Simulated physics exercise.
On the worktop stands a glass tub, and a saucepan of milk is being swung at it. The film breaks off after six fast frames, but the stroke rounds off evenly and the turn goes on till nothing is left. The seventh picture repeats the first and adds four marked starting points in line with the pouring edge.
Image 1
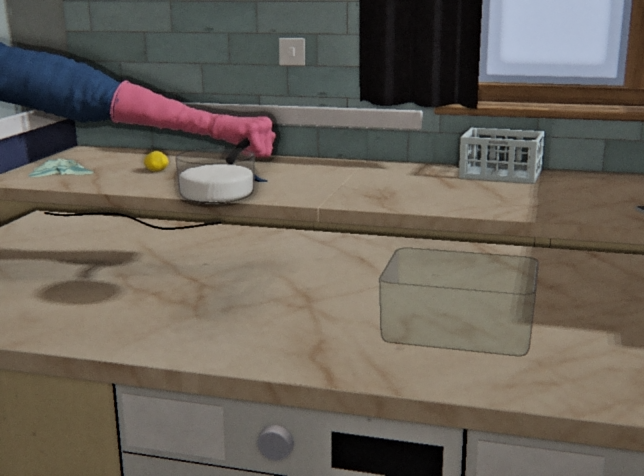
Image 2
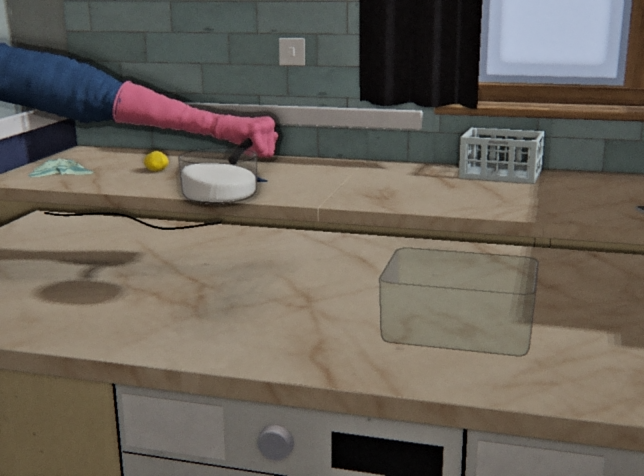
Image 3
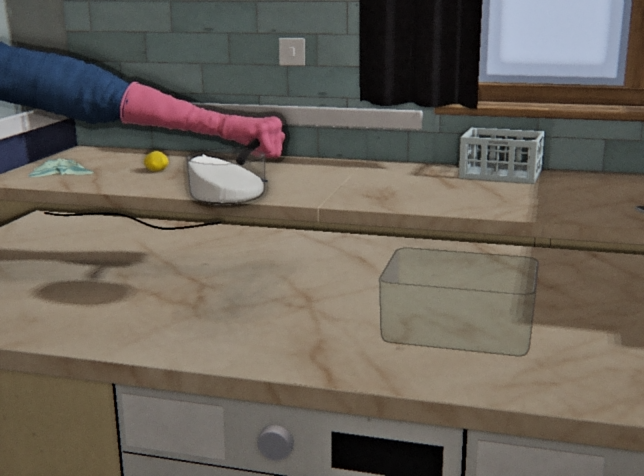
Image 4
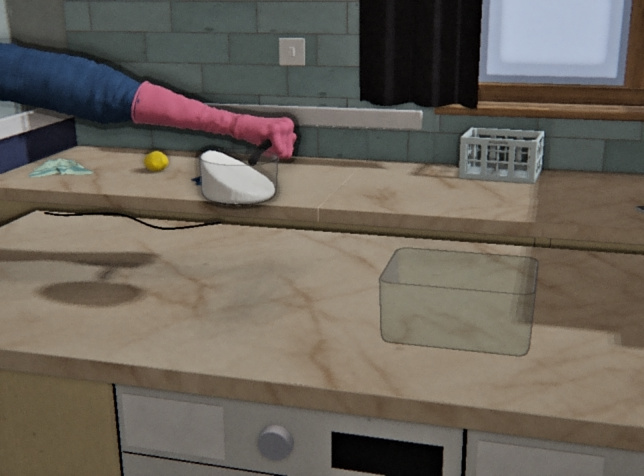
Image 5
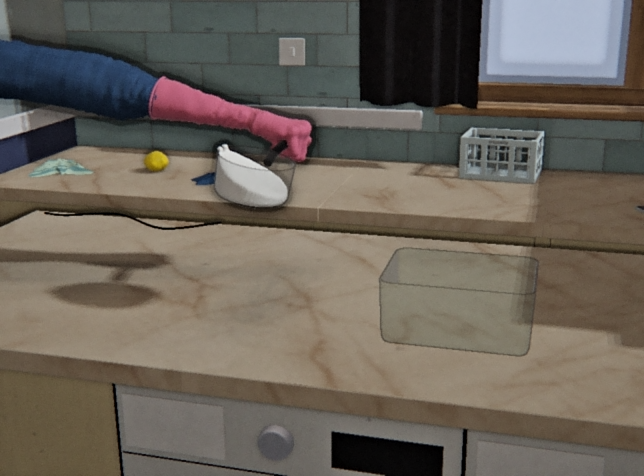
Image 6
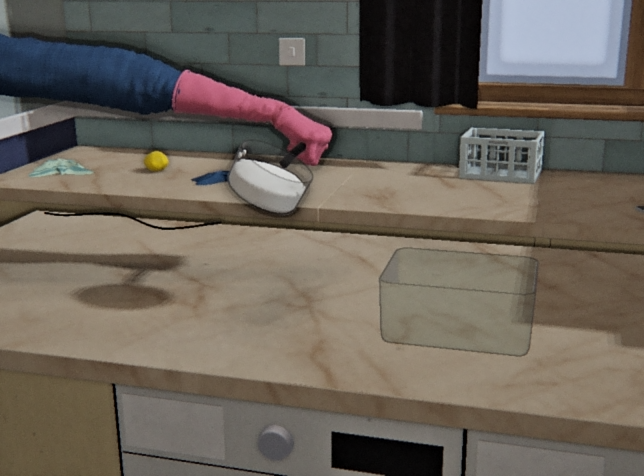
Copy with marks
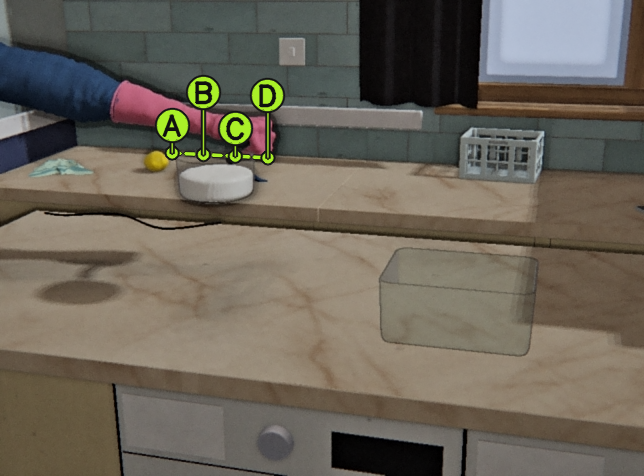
In the video, a pink-gloved hand on a blue-sleeved arm moves a clear pan of white liquid rightward above a marble-patterned worktop, the liquid sloshing and the pan tilting to the right, while a clear tub stands still in front.
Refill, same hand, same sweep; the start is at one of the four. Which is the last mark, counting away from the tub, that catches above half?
It is D.
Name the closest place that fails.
C it is.
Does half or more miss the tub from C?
Yes.
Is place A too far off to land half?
Yes, that goes wrong.
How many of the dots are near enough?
One.
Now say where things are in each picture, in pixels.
The first frame shows upright, lip at (250, 156); tub from (381, 340) to (529, 355); nothing has left yet.
The second frame shows upright, lip at (253, 157); nothing has left yet.
The third frame shows upright, lip at (261, 157); nothing has left yet.
The fourth frame shows upright, lip at (274, 159); nothing has left yet.
The fifth frame shows tipped about 12°, lip at (292, 167); nothing has left yet.
The sixth frame shows tipped about 28°, lip at (310, 179); nothing has left yet.
In lime, A at (172, 153); B at (203, 154); C at (235, 156); D at (267, 157).
Choosing A, about 0 % lands in the tub, 100 % falls short.
Choosing B, about 0 % lands in the tub, 99 % falls short.
Choosing C, about 29 % lands in the tub, 66 % falls short and 4 % goes beside or beyond.
Choosing D, about 62 % lands in the tub, 29 % falls short and 9 % goes beside or beyond.
